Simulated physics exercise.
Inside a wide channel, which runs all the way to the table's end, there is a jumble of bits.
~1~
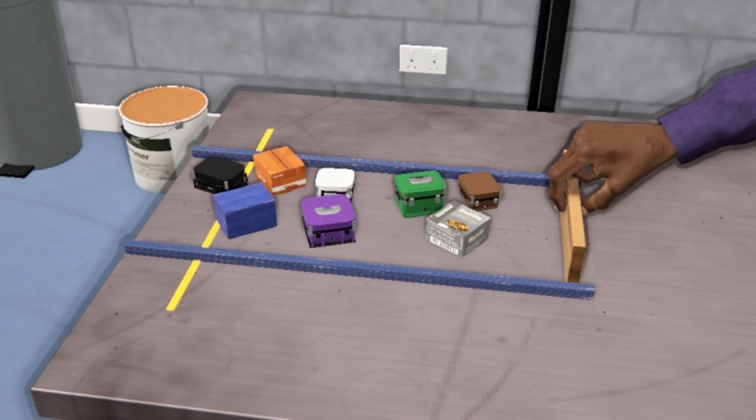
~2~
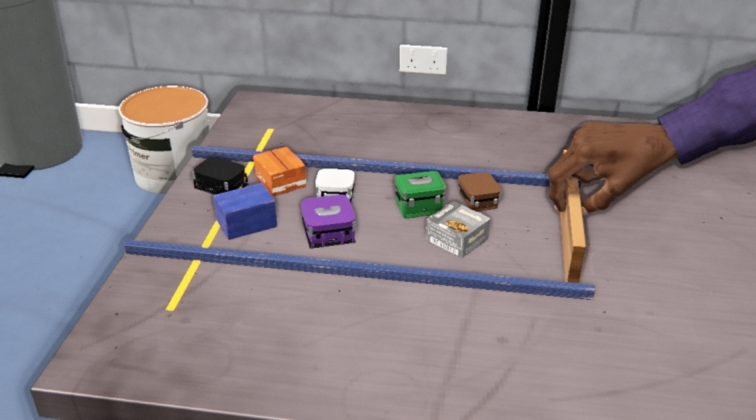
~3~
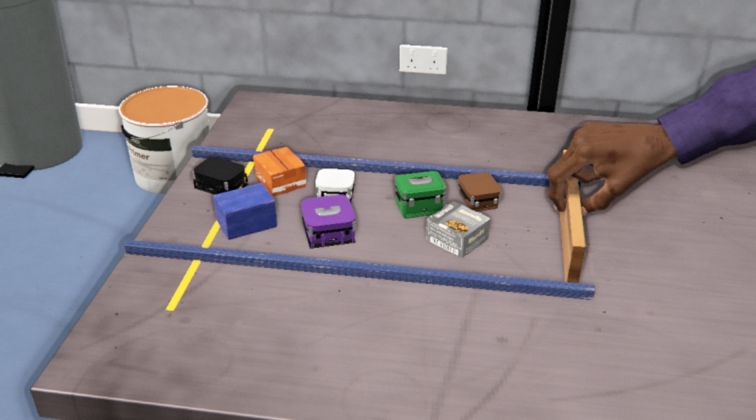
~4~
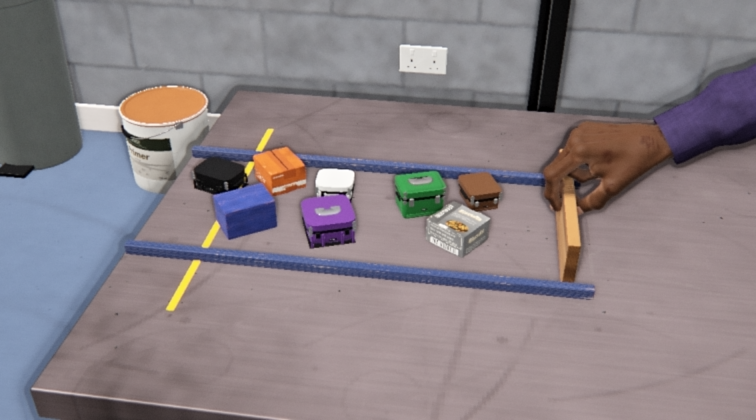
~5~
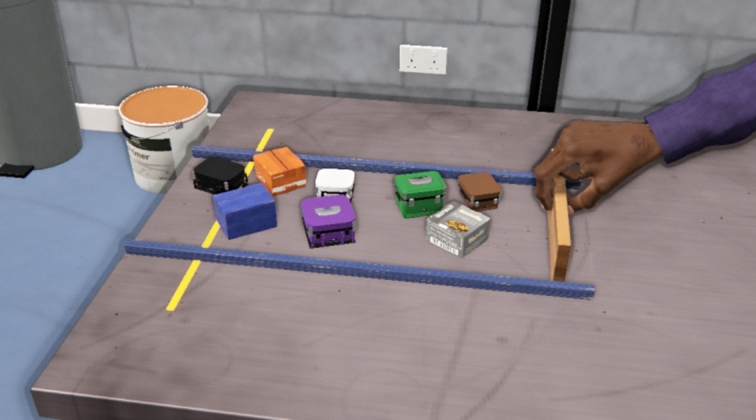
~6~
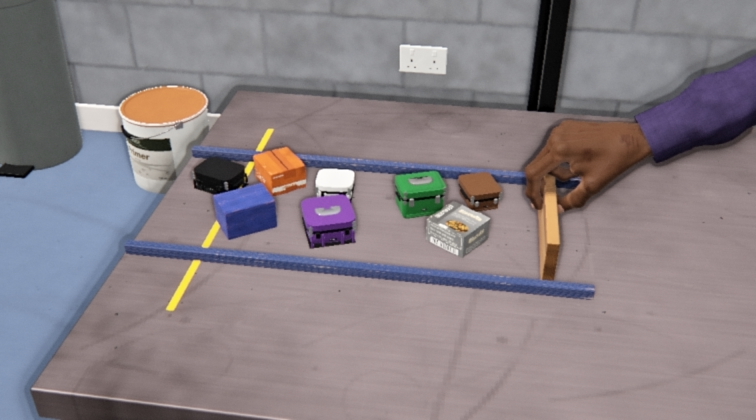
A hand in a purple sleeve holds a wooden board upright between two blue rails on a table, then slides it slightly left toward a scattered group of small coloured cases and boxes, which stay still near a yellow line.
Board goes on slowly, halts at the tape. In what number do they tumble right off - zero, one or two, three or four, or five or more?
Three or four tumble off.
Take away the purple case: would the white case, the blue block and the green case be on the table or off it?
Well, the white case is still there, the blue block winds up down, and the green case is still there.
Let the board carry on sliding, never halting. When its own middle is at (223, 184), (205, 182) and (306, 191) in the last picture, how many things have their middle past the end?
Per position: 4 / 5 / 0.
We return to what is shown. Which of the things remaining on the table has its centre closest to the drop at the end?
The one is the purple case.
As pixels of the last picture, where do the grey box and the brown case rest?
Final pixels, roughly: (193, 215) for the first, (229, 168) for the other.
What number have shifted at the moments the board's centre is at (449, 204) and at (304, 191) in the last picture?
The number moved is 3 and then 8.
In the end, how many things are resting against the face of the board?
Well, it touches 3.
Soon after, none off yet; black case at rest near (220, 178); blue block at rest near (246, 211); orange box at rest near (280, 171).
In the end, the number that fall off is three or four; gone, orange box, blue block and black case.
